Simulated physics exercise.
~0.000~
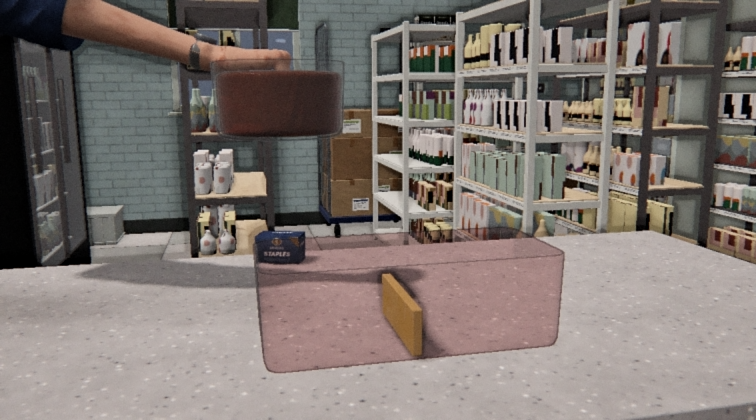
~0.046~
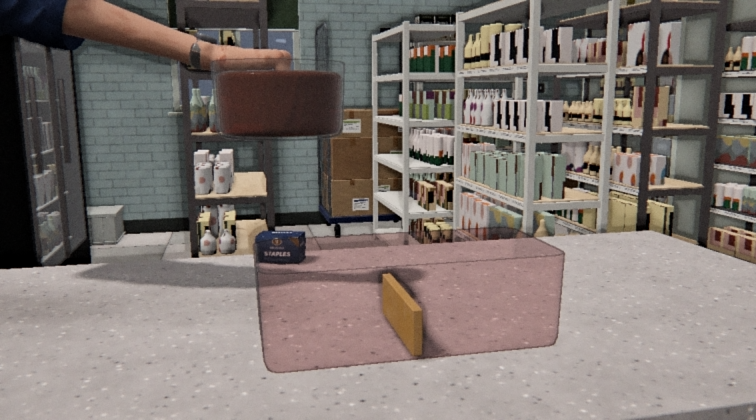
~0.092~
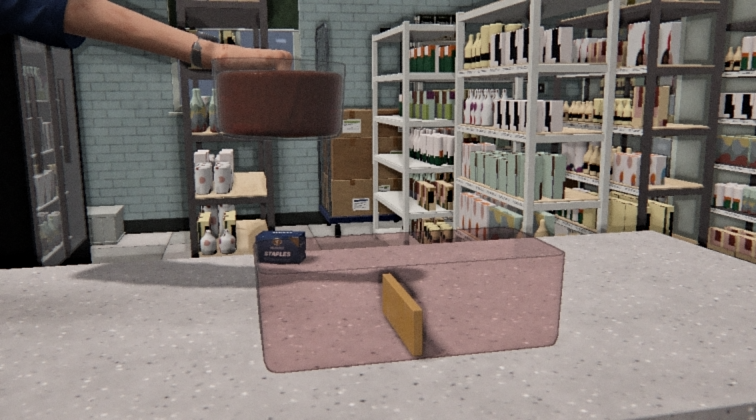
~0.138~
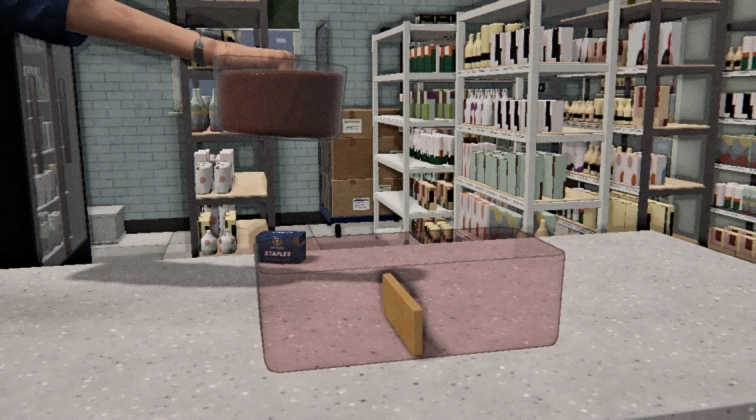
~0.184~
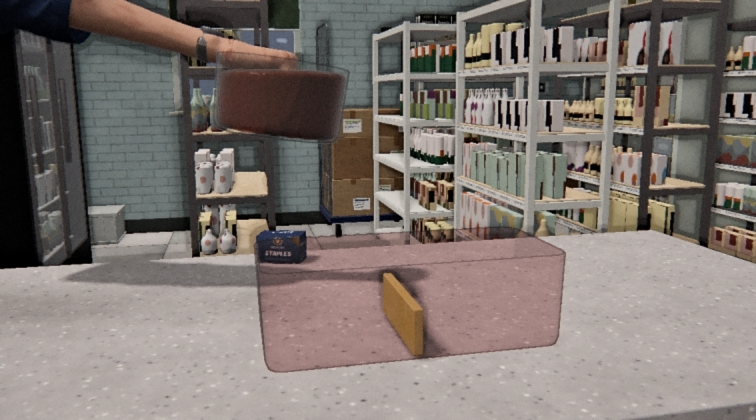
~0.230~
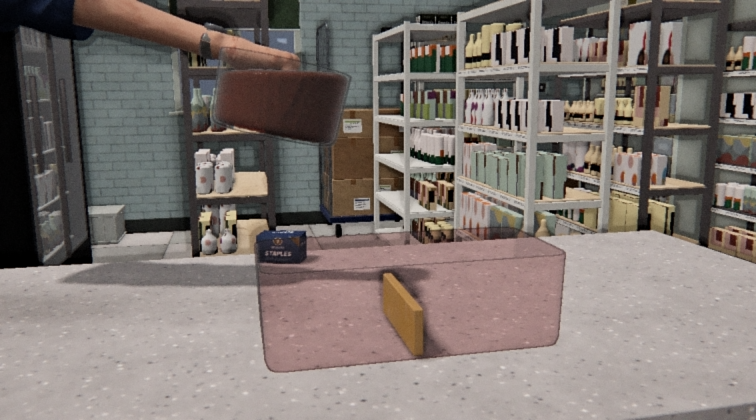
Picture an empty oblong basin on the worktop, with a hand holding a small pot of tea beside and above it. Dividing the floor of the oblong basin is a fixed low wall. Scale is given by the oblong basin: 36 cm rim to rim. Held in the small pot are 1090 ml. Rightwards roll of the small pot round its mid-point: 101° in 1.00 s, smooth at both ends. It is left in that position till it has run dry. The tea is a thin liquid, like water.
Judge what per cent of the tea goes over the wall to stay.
62 percent, roughly.
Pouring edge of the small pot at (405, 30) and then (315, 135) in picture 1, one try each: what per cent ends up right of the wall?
Some 95 and 0 per cent, in that order.
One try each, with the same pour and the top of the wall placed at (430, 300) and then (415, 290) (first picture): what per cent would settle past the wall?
I'd say 30 percent on the first go, 40 percent on the next.
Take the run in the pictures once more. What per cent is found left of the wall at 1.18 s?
32 %.
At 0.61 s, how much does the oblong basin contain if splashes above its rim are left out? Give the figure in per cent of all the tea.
Roughly 8 percent.
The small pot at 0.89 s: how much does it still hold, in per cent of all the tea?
I reckon near 12 per cent still sits there.
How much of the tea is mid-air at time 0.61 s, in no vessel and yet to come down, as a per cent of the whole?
I'd say close to 34 per cent.
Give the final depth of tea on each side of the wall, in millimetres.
Some 14 mm on the left and 24 mm on the right.
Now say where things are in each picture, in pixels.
Tilt 0°; pouring edge (342, 65); surface from (215, 75) to (339, 74); the oblong basin's rim runs from (256, 258) to (538, 241); the wall's top is at (401, 292), in the first frame.
Tilt 1°; pouring edge (343, 65); surface from (215, 75) to (340, 75), in the second frame.
Tilt 2°; pouring edge (344, 67); surface from (216, 74) to (341, 76), in the third frame.
Tilt 5°; pouring edge (345, 70); surface from (217, 73) to (342, 76), in the fourth frame.
Tilt 8°; pouring edge (347, 74); surface from (219, 74) to (344, 76), in the fifth frame.
Tilt 13°; pouring edge (349, 79); surface from (219, 75) to (346, 77), in the sixth frame.
After 0.61 s the tilt is 68° and 59 per cent is still to pour, 2 is left of the wall and 6 right of it.
After 0.89 s the tilt is 98° and 13 per cent is still to pour, 13 is left of the wall and 59 right of it.
After 1.18 s the tilt is 101° and 2 per cent is still to pour, 32 is left of the wall and 62 right of it.
After 1.50 s the tilt is 101° and 0 per cent is still to pour, 36 is left of the wall and 63 right of it.
In the end 36 per cent lies left of the wall, 62 right of it and 1 outside.
